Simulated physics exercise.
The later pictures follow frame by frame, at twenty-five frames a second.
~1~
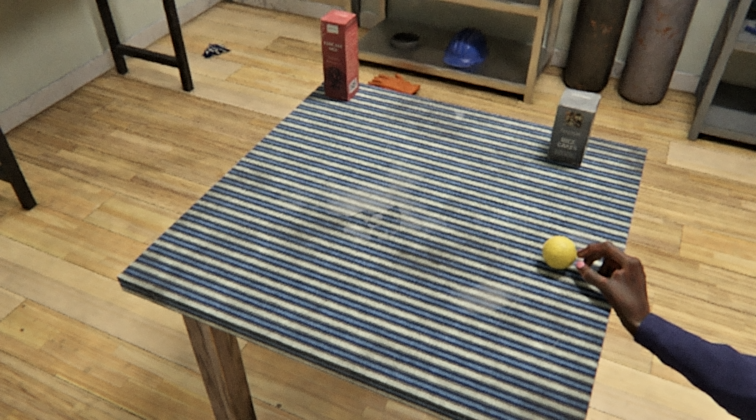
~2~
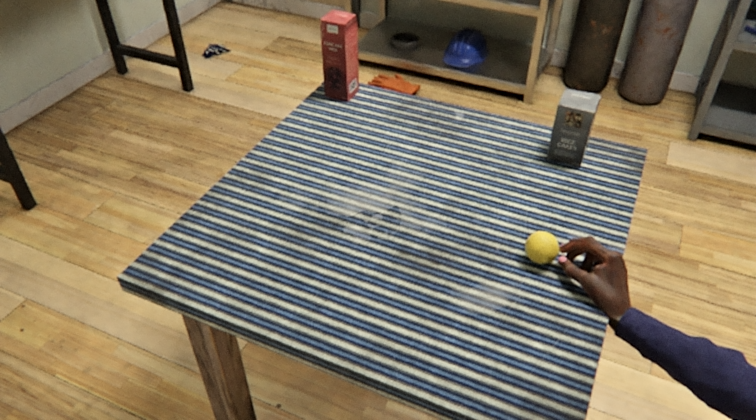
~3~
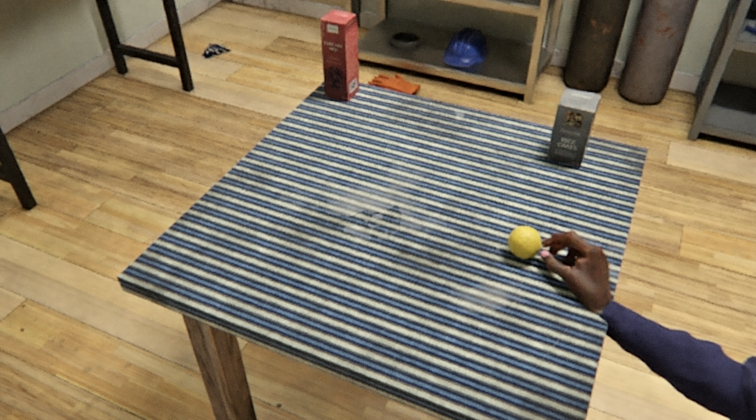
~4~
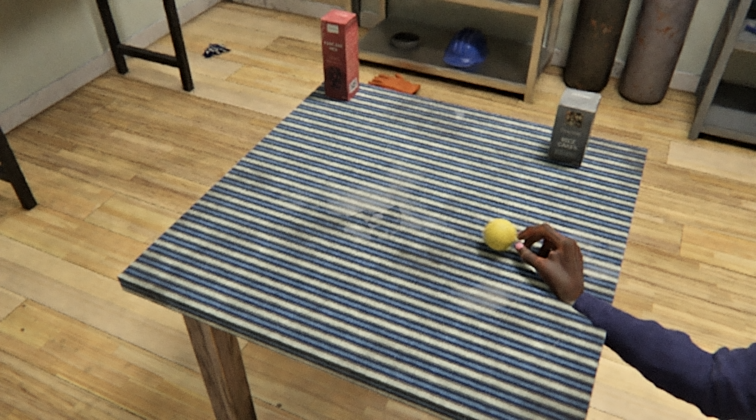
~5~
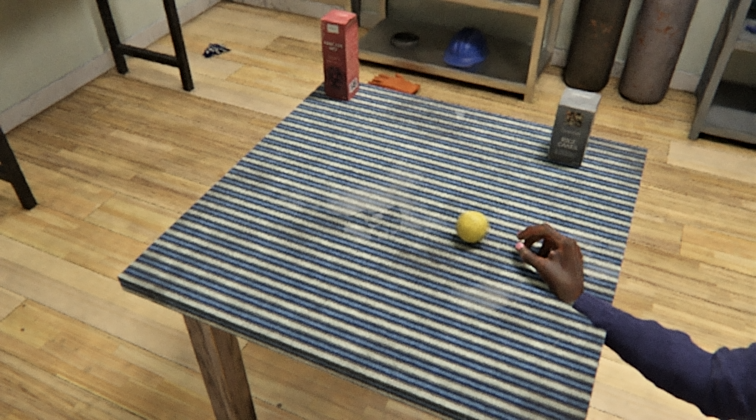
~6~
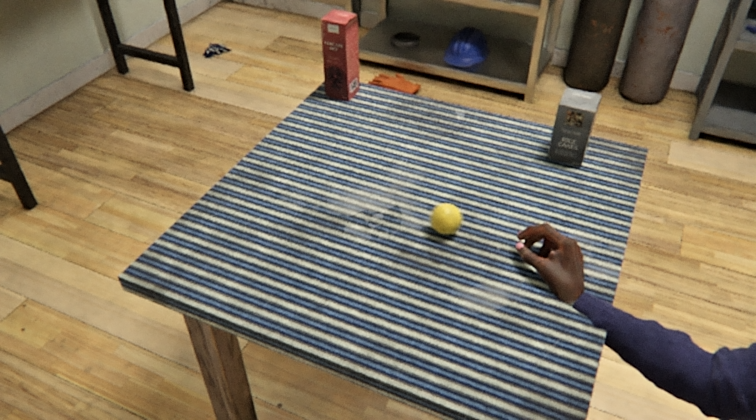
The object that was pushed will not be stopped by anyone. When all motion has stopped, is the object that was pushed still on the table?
No.
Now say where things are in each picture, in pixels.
In the first picture, under the hand; yellow lemon (559, 253).
In the second picture, under the hand; yellow lemon (542, 248).
In the third picture, under the hand; yellow lemon (525, 243).
In the fourth picture, yellow lemon (500, 235).
In the fifth picture, yellow lemon (472, 227) shifted about its own width.
In the sixth picture, yellow lemon (446, 219) shifted well along.
Then, 0.20 s on from there, yellow lemon shifted well along near (327, 184).
Then, 0.50 s on from there, yellow lemon now off the table.
Then, 0.80 s on from there, things are still on the move.
In the end, off the table, yellow lemon.
